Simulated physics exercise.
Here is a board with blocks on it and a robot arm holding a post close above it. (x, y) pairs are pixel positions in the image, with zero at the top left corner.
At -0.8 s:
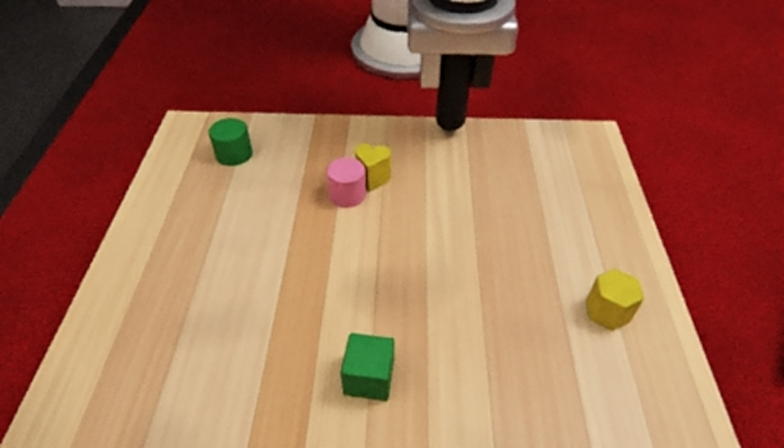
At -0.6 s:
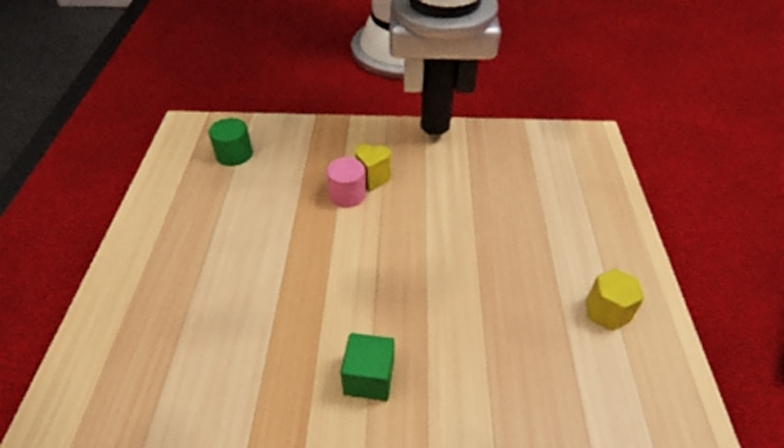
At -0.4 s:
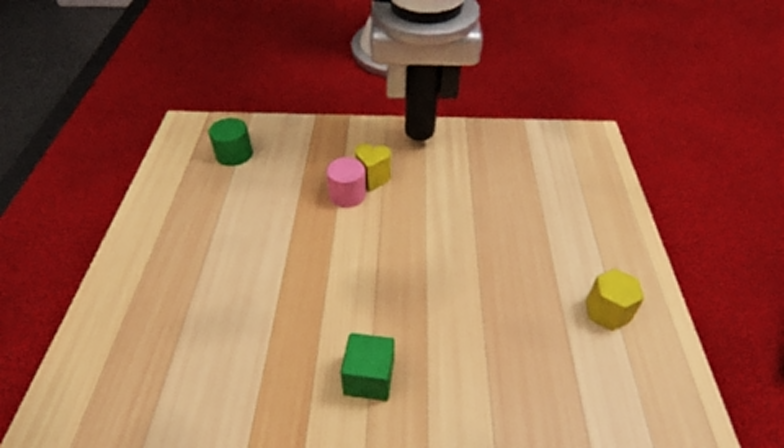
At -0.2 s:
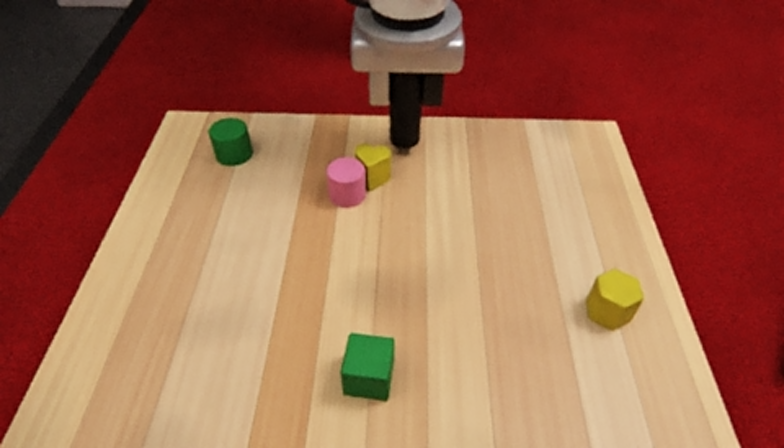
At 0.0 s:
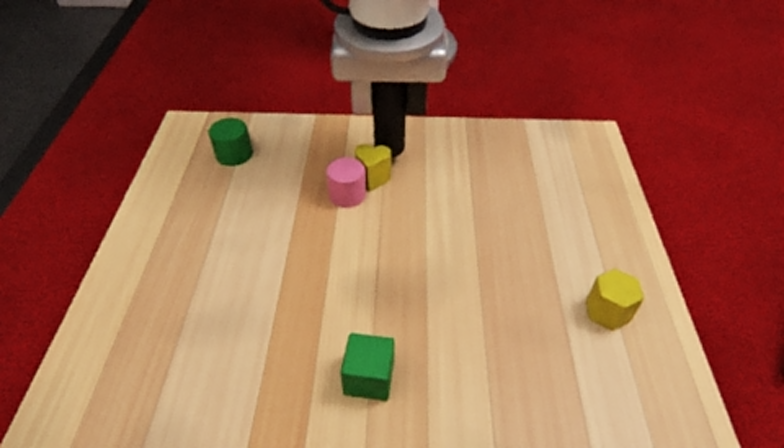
On a striped wooden board with two green blocks, a pink disc and two yellow blocks, a robot arm moves its dark post steadily left and slightly nearer, up close to the heart-shaped yellow block, while all the blocks stay still.
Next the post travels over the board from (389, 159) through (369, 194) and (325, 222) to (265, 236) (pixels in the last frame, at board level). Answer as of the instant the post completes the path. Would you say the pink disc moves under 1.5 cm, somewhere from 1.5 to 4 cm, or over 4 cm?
Above 4 cm.
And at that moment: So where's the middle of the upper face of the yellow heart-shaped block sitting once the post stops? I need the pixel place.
It should be at (309, 225) by then.
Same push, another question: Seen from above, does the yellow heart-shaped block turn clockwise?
Answer: No.
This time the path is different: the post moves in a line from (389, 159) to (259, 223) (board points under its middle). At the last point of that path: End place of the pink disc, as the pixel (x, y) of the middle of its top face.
So, by the moment the path ends, you'll find the top centre of the pink disc at (326, 193).
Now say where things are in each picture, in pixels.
The first picture shows lower end of the post (450, 122), tops of blocks, pink disc (346, 169), yellow heart-shaped block (372, 153).
The second picture shows post (435, 127), blocks as before.
The third picture shows post (420, 133), blocks as before.
The fourth picture shows post (405, 140), blocks as before.
The fifth picture shows post (389, 149), pink disc (346, 169), yellow heart-shaped block (372, 153).
On the path given first. One third of the way, post (368, 184); pink disc (317, 185); yellow heart-shaped block (352, 186), turned 20° clockwise.
Two thirds of the way, post (322, 213); pink disc (283, 194); yellow heart-shaped block (316, 220).
At the end, post (263, 227); pink disc (235, 191); yellow heart-shaped block (309, 225), turned 35° anticlockwise.
